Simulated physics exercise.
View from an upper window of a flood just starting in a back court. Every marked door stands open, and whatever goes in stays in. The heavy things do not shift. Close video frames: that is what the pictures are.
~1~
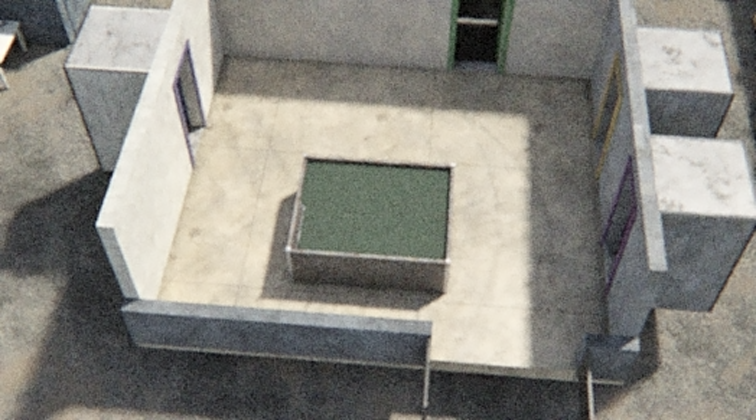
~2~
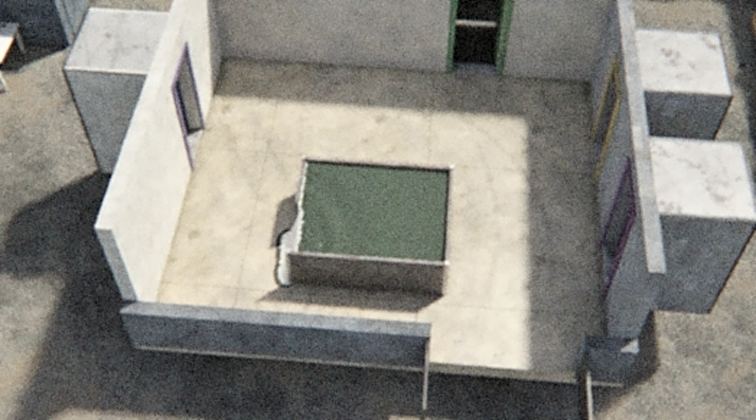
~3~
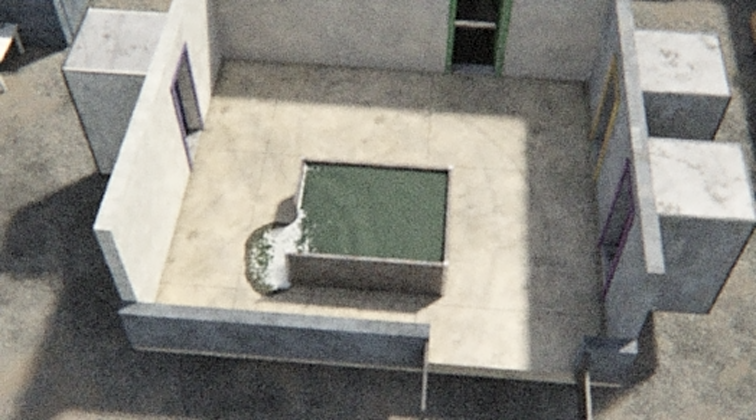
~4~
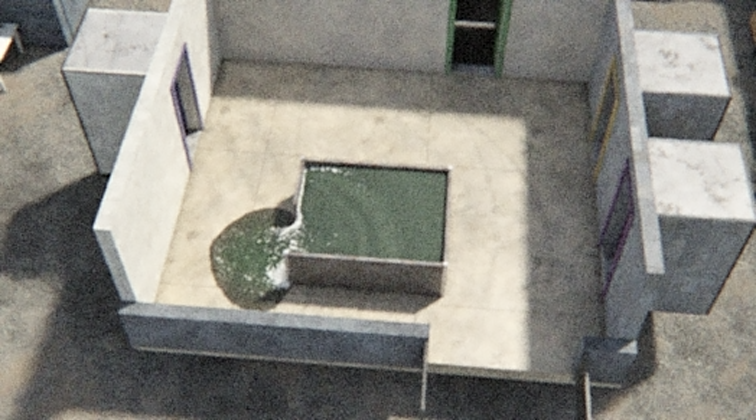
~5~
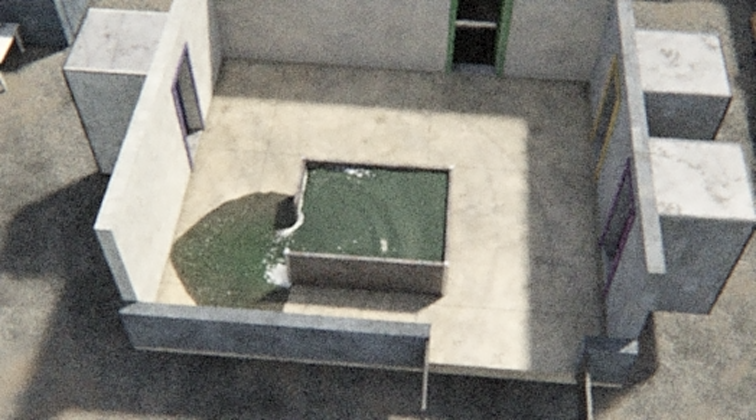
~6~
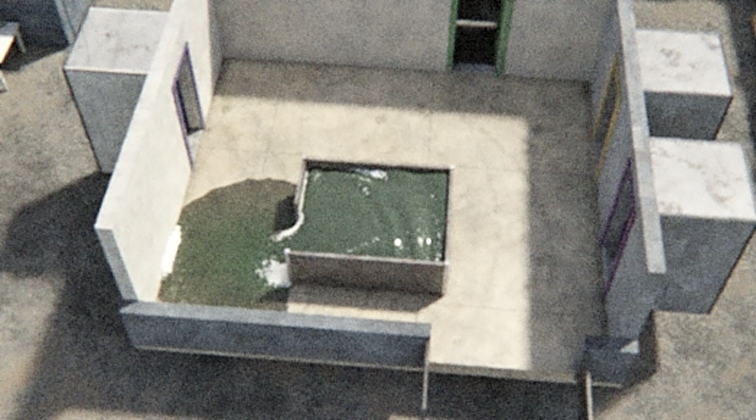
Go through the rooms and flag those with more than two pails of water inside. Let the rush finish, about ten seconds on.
Yellow door - flagged, blue door - flagged, purple door - not flagged, green door - not flagged.
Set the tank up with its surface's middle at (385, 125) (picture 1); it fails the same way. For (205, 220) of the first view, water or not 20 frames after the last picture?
That spot is reached by the flood.
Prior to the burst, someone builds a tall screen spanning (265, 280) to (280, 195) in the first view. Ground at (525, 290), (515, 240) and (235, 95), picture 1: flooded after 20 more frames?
Taking the points in order, they are inundated, high and dry and inundated.
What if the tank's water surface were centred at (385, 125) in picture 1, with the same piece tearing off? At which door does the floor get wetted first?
The blue-painted one, that's the one.
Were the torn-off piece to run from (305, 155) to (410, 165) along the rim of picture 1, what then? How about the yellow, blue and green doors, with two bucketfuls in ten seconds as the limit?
Against the threshold, yellow beats it, blue beats it, green beats it.
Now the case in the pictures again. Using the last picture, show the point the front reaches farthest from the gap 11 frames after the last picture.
The front tops out at about (219, 75).
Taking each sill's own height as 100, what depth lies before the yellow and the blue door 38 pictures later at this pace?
In order: Roughly 0 and 150 in a hundred.
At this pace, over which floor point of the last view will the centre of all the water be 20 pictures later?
Close to (304, 236).
A moment on, water covers 15 % of the floor; the yellow door not reached, the blue door wet at the sill, nothing in, the purple door not reached, the green door not reached.
Next, water covers 20 % of the floor; the yellow door not reached, the blue door under two buckets in, the purple door not reached, the green door not reached.
Then, water covers 45 % of the floor; the yellow door not reached, the blue door under two buckets in, the purple door not reached, the green door not reached.
Later, water covers 75 % of the floor; the yellow door not reached, the blue door over two buckets in, the purple door wet at the sill, nothing in, the green door wet at the sill, nothing in.
In the end, water covers 100 % of the floor; the yellow door far over two buckets in, the blue door over two buckets in, the purple door wet at the sill, nothing in, the green door under two buckets in.
